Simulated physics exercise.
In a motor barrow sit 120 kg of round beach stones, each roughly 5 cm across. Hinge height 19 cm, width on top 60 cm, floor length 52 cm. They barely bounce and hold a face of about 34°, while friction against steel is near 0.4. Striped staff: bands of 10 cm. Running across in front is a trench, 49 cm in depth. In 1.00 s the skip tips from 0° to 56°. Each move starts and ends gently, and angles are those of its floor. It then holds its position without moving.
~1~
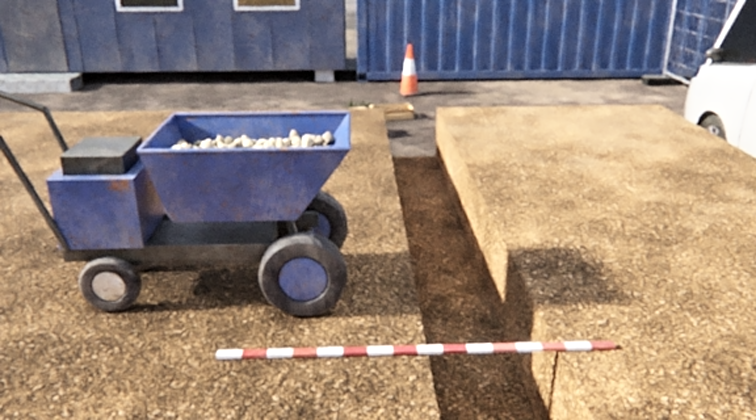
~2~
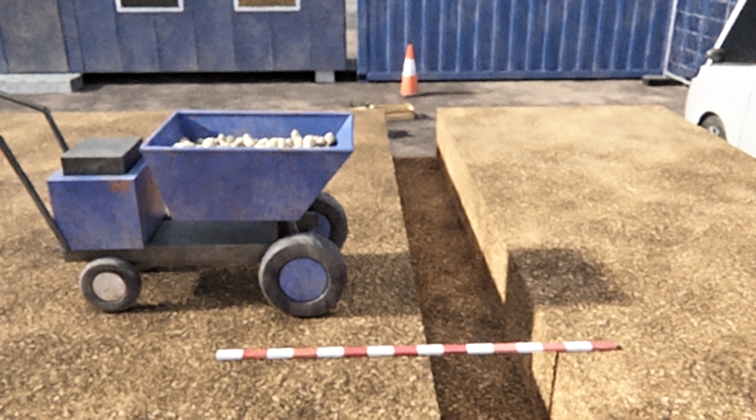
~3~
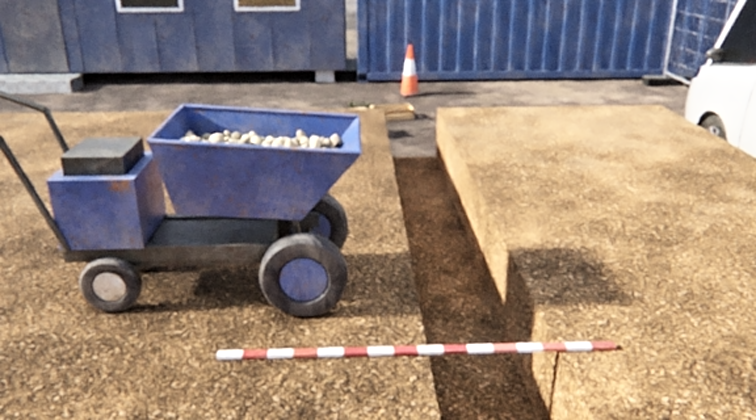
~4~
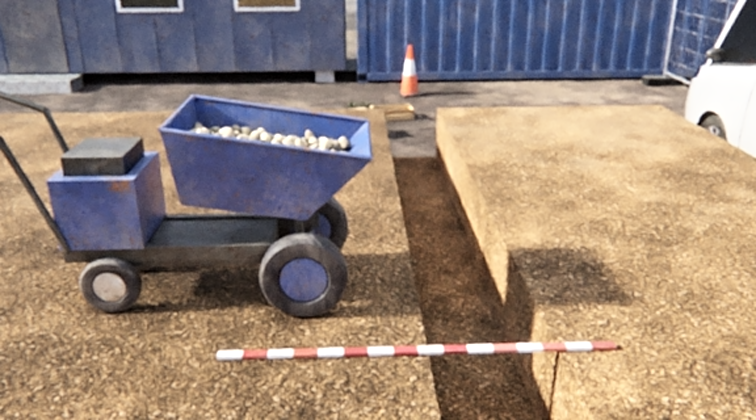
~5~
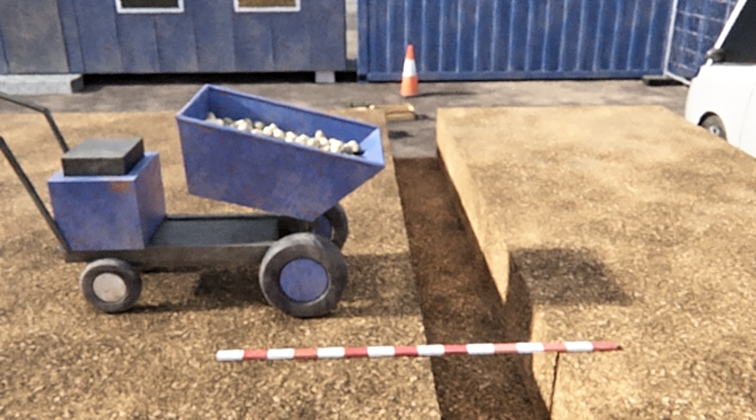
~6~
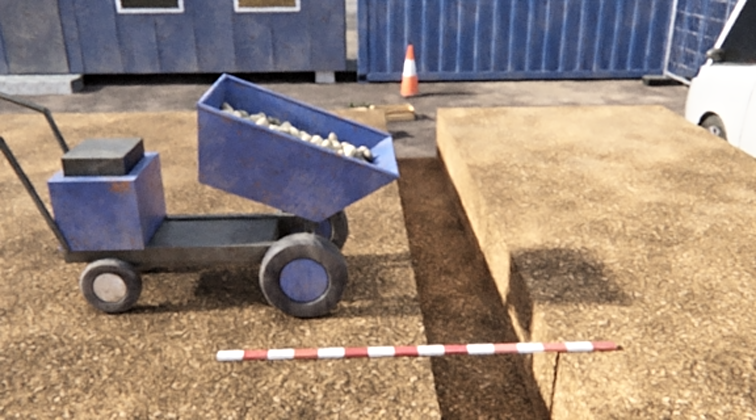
A blue skip full of pale rounded stones, mounted on a small four-wheeled motor barrow at left, tilts slowly and then faster, its back rising and its lip dipping rightward toward a trench. Around it lie brown gravelly ground, a red-and-white striped staff in front, a raised block of earth at right, and an orange cone behind. The fixed, slightly raised view shows a yard backed by blue containers, where all else stays still.
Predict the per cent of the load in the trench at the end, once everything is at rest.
Near 58 per cent.
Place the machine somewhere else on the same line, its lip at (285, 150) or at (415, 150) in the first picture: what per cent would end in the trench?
Result: Close to 45 then close to 30 per cent.
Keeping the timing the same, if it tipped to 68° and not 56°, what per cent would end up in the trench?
Roughly 100 percent.
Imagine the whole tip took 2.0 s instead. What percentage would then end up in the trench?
Then about 60 per cent.
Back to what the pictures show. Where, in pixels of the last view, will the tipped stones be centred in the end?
(479, 364).
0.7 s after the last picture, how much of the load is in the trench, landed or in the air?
About 10 per cent by then.
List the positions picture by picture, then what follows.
The skip is at 0°, its lip at (349, 149); the top of the load is at (278, 143), in the first frame.
Lip at (353, 150), floor tilted 1°, highest stones at (252, 143), in the second frame.
The skip is at 4°, its lip at (360, 153); the top of the load is at (235, 141), in the third frame.
Lip at (371, 159), floor tilted 9°, highest stones at (219, 134), in the fourth frame.
The skip is at 15°, its lip at (385, 166); the top of the load is at (221, 125), in the fifth frame.
Lip at (399, 177), floor tilted 21°, highest stones at (230, 117), in the sixth frame.
Then, 0.3 s after the last picture the floor is at 47°, 100 % in the skip; the foremost stones are at (409, 201).
Then, 0.7 s after the last picture the floor is at 56°, 91 % in the skip, 9 % in the trench; the foremost stones are at (485, 256).
Then, 1.0 s after the last picture the floor is at 56°, 65 % in the skip, 35 % in the trench, 1 % past the trench; the foremost stones are at (538, 317).
Then, 3.0 s after the last picture the floor is at 56°, 42 % in the skip, 58 % in the trench, 1 % past the trench; the foremost stones are at (572, 335).
